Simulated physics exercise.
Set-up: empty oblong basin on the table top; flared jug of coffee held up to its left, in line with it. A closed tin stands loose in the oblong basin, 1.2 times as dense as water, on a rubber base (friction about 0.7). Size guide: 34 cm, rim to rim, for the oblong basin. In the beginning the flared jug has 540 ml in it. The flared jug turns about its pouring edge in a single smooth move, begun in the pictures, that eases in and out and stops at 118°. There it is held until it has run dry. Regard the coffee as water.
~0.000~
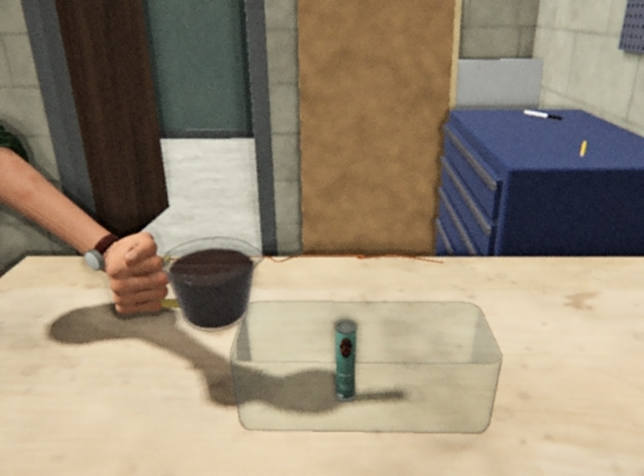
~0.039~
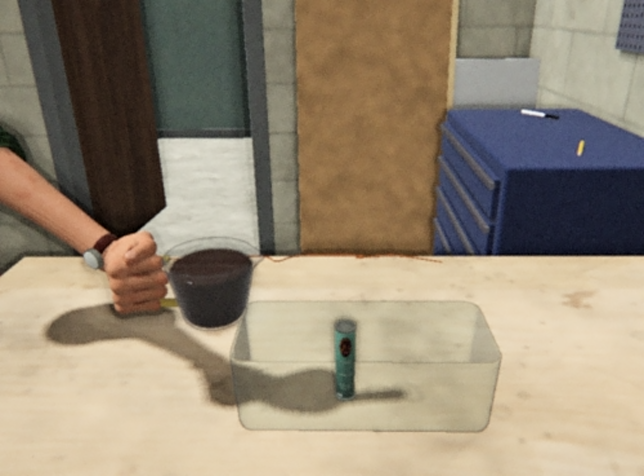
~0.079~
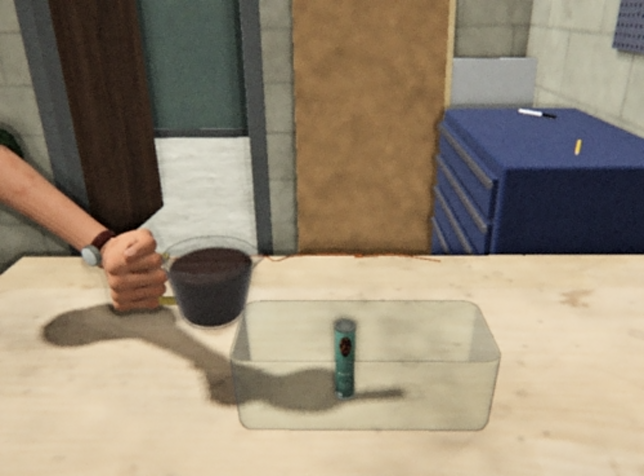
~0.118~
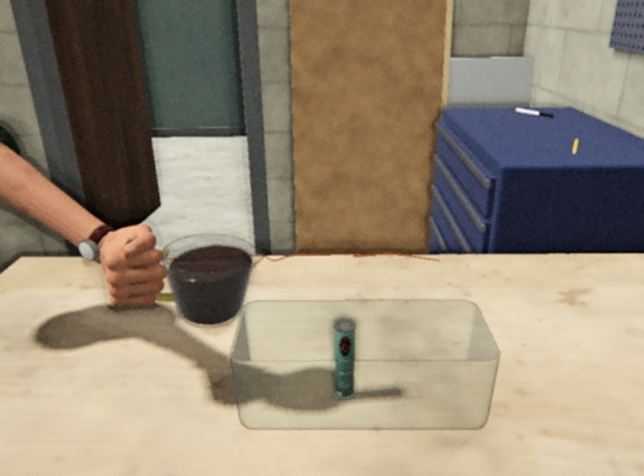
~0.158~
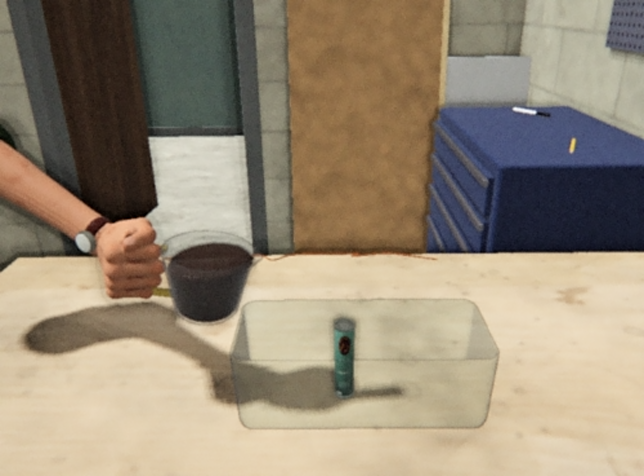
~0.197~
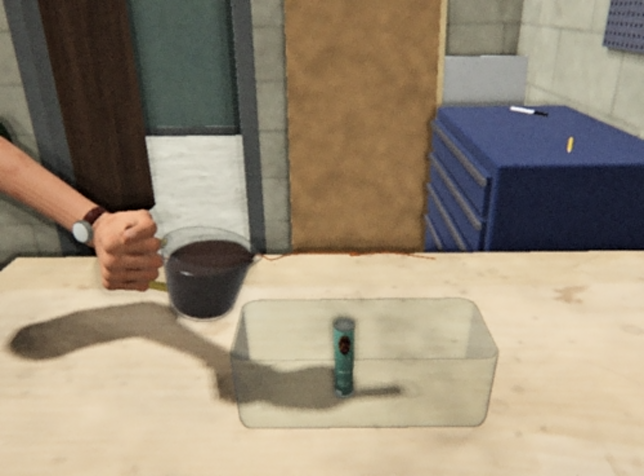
On a wooden table, a hand slowly tilts a jug of dark liquid beside a clear basin.
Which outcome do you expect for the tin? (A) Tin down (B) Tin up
Tin down (A).
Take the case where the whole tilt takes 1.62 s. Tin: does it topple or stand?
Then it tips over.
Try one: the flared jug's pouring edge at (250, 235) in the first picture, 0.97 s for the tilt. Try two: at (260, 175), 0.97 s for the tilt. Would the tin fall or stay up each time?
First it goes over; then it keeps standing.
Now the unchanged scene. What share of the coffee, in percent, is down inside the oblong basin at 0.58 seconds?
Estimate - around 8 in a hundred parts.
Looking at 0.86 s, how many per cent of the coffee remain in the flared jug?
Around 3 in a hundred.
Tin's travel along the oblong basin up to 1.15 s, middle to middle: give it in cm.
Its middle sits about 9 cm from the start.
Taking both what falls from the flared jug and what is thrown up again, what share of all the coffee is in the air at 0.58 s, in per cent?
At that moment, about 30 percent.
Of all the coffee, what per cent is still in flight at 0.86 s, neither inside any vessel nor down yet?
Close to 18 %.
After 0.58 s the tilt is 77° and 61 per cent is still to pour; the tin stands where it began.
After 0.86 s the tilt is 114° and 3 per cent is still to pour; the tin leans 50°.
After 1.15 s the tilt is 118° and 0 per cent is still to pour; the tin lies on its side.
After 1.47 s the tilt is 118° and 0 per cent is still to pour; the tin lies on its side.
In the end the tin lies on its side.
